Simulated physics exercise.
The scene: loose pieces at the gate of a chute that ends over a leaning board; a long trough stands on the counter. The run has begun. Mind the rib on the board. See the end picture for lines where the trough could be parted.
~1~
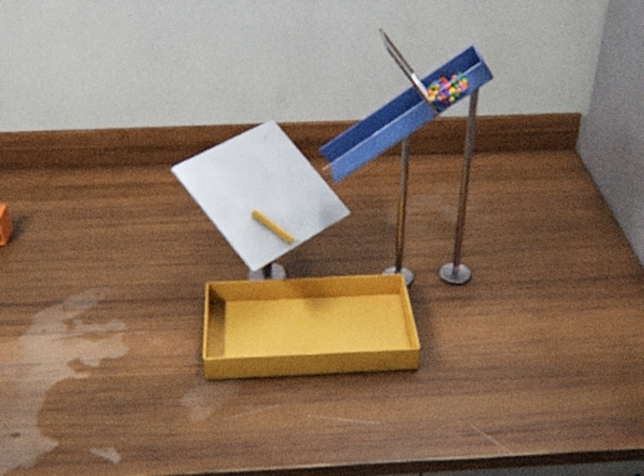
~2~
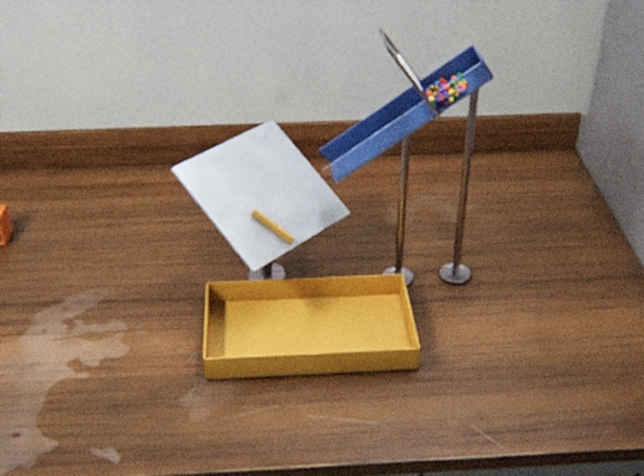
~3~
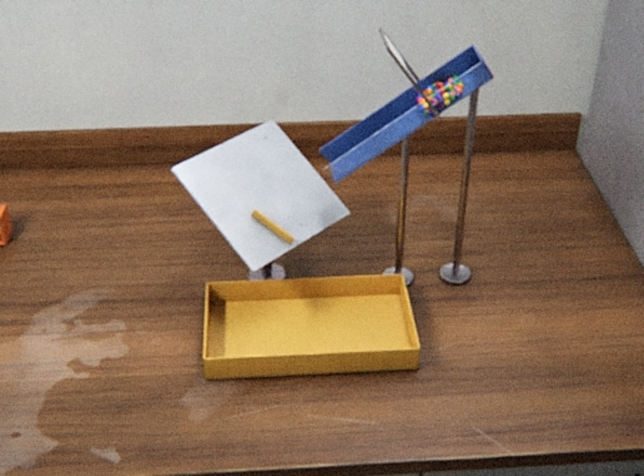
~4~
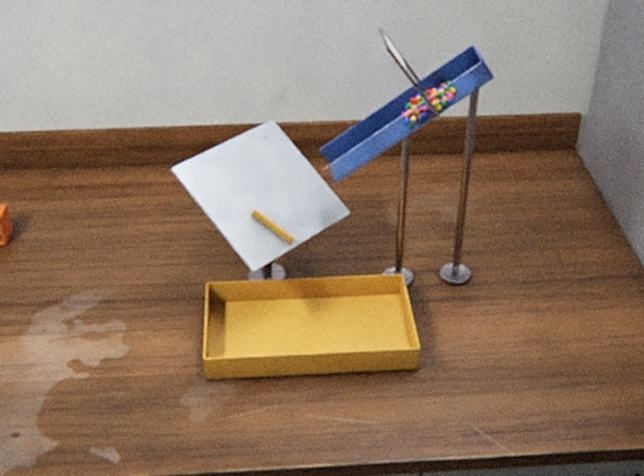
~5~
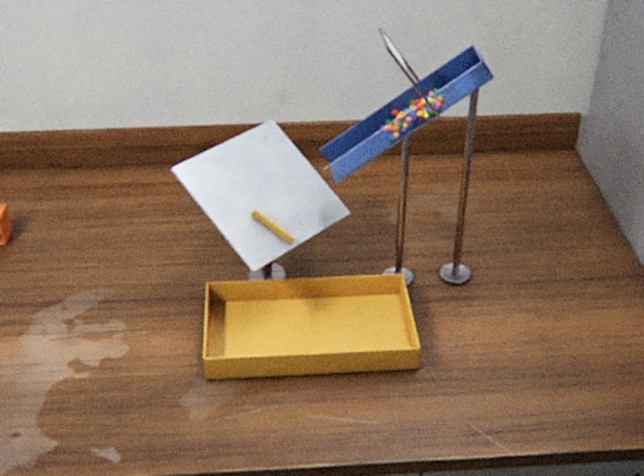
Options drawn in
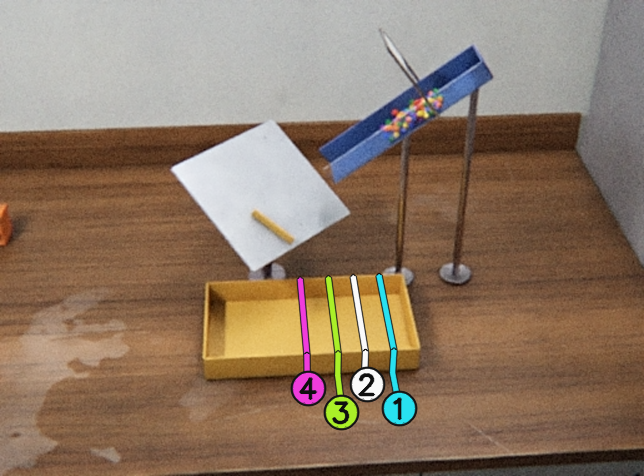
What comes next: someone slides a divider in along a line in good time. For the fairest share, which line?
The best line is 3.
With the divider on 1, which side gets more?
The left side.
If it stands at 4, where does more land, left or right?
Right.
On the marked copy, line 1 crosses the front rim at (393, 349); line 2 crosses the front rim at (365, 351); line 3 crosses the front rim at (337, 352); line 4 crosses the front rim at (306, 354).
With 1, of what is caught, nearly all on the left of the divider, a stray few on the right.
With 2, of what is caught, nearly all on the left of the divider, a small part on the right.
With 3, of what is caught, about half on the left of the divider, about half on the right.
With 4, of what is caught, a small part on the left of the divider, most on the right.
